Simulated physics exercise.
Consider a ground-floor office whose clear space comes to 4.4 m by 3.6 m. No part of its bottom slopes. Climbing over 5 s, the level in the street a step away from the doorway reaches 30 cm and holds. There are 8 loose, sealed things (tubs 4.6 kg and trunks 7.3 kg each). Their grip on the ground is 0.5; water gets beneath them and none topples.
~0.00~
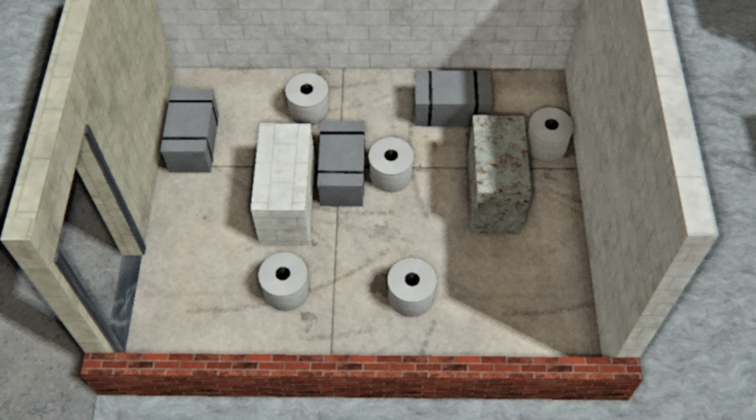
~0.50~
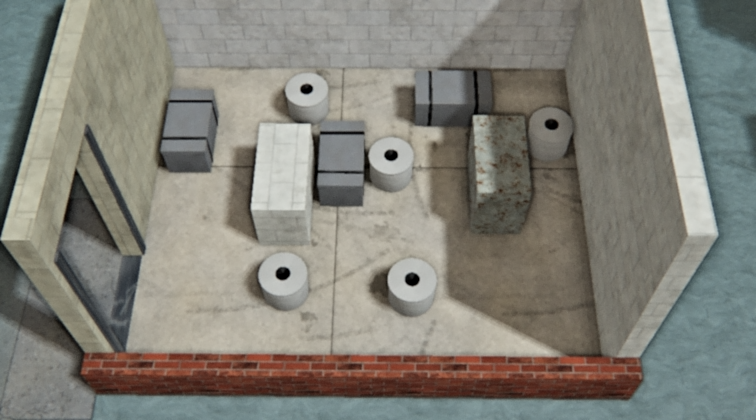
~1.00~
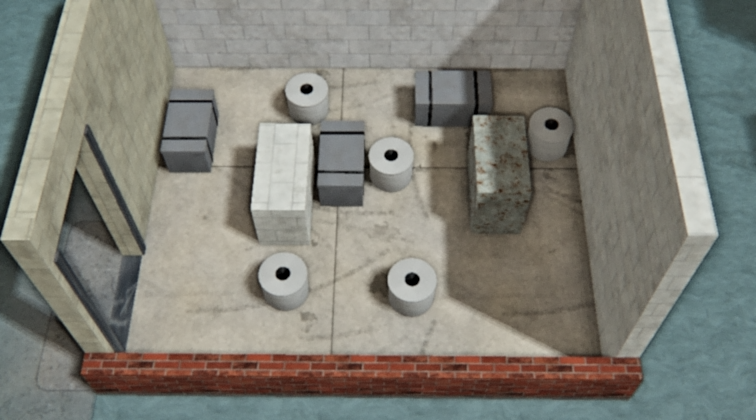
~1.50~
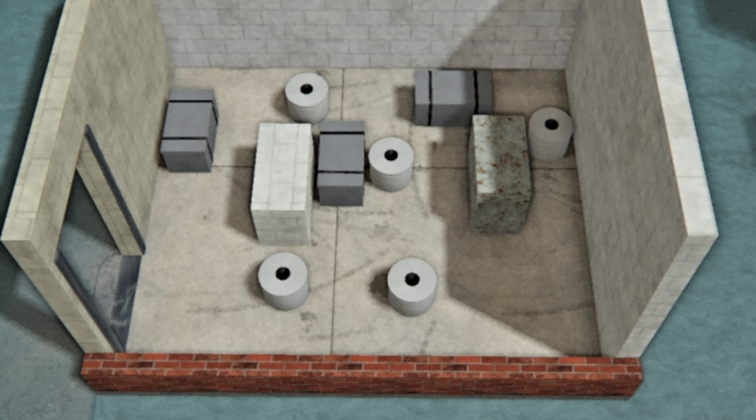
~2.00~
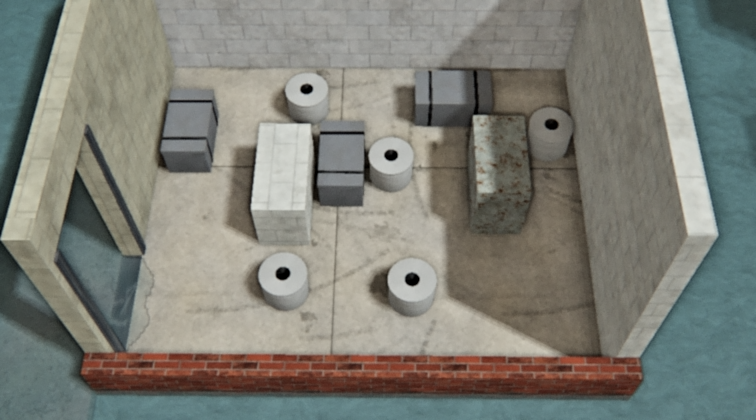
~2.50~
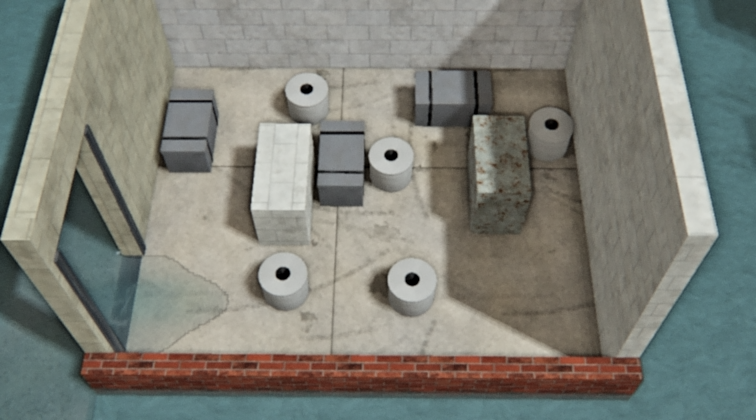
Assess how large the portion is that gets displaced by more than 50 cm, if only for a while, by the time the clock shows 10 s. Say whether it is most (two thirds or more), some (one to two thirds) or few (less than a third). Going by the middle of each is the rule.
Some.
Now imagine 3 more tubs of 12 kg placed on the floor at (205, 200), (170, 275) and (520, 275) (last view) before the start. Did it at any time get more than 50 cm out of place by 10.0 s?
Order as asked - falls below the limit, exceeds the limit, exceeds the limit.
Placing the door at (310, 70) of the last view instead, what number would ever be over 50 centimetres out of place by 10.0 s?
In that case 7 of them.
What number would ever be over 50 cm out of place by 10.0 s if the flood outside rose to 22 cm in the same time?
3.
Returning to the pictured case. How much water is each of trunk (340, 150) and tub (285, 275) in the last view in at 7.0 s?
Close to 1 and 14 centimetres.
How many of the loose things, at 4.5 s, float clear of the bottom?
At that time the total is 1.
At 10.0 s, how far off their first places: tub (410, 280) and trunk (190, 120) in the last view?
First 200 cm, then 80 cm.
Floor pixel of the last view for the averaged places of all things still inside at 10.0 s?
Averaged position, last view: Near pixel (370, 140).
After 3.5 s 0 of 8 are over 50 cm from their spots; 0 afloat.
After 4.5 s 1 of 8 are over 50 cm from their spots; 1 afloat.
After 7.0 s 2 of 8 are over 50 cm from their spots; 2 afloat.
After 10.0 s 5 of 8 are over 50 cm from their spots, and 5 have been at some point; 8 afloat.
